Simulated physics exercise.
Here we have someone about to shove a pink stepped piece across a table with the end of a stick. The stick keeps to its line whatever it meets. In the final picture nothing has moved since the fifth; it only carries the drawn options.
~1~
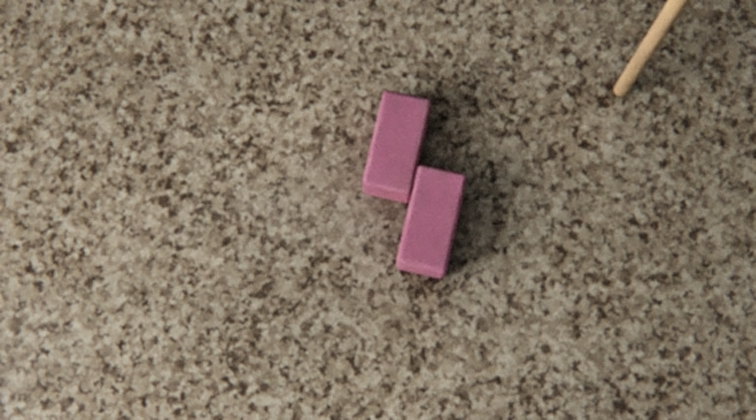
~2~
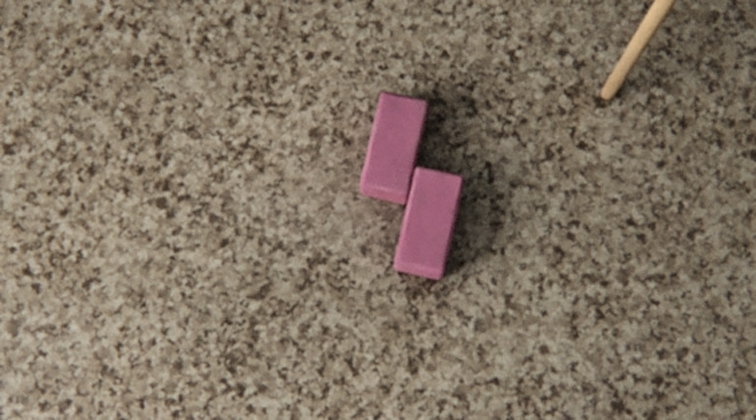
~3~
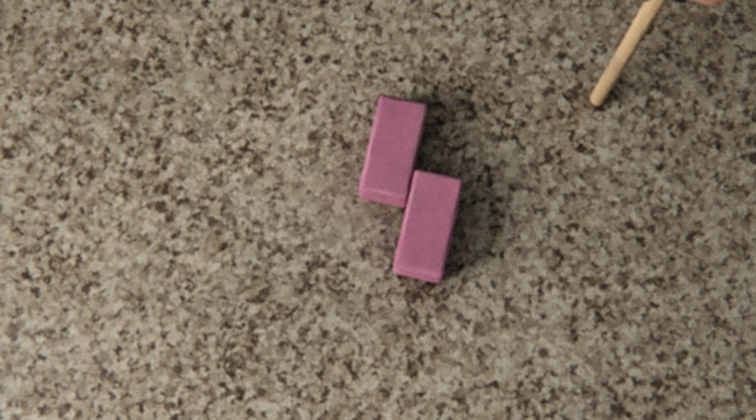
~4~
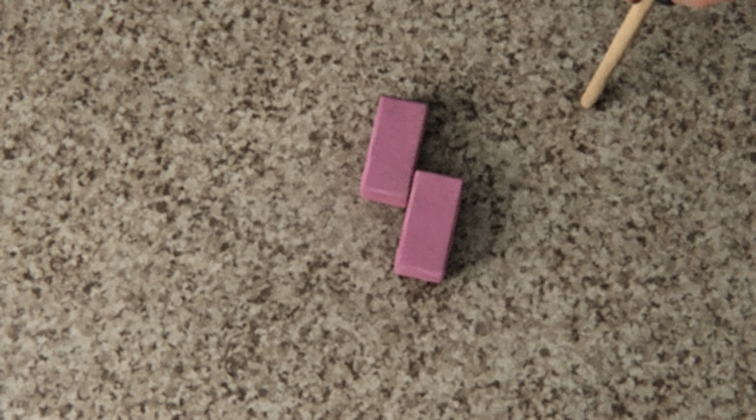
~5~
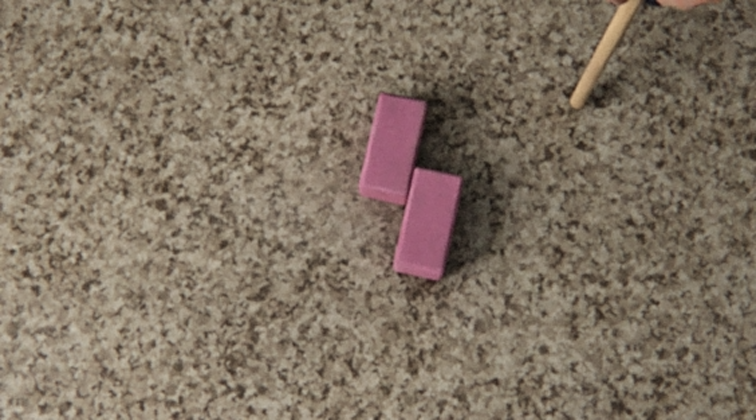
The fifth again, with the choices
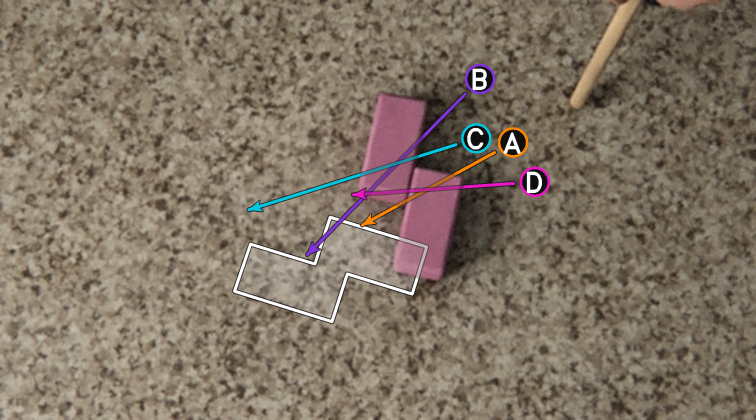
We see a pink stepped piece lying on a speckled surface, staying essentially still, while a wooden stick held at the upper right moves a short way left and slightly downward, with part of a hand coming into view.
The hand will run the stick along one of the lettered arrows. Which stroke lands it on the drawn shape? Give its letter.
Take B.
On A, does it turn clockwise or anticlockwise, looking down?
Clockwise.
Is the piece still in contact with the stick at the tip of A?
At the end, yes.
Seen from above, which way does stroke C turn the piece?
Anticlockwise.
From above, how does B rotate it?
Anticlockwise.
On the marked copy, A from (495, 152) to (362, 225); B from (465, 94) to (307, 255); C from (456, 145) to (249, 210); D from (514, 183) to (353, 195).
Taking B. A third of the way, foot of the stick (410, 151), piece (378, 149).
Two thirds of the way, foot of the stick (353, 209), piece (320, 212).
When it is over, foot of the stick (307, 255), piece (285, 276); it fills the outline.
As for the rest, A leaves the piece out of the outline, at (342, 185); C leaves the piece out of the outline, at (267, 241); D leaves the piece out of the outline, at (271, 160).
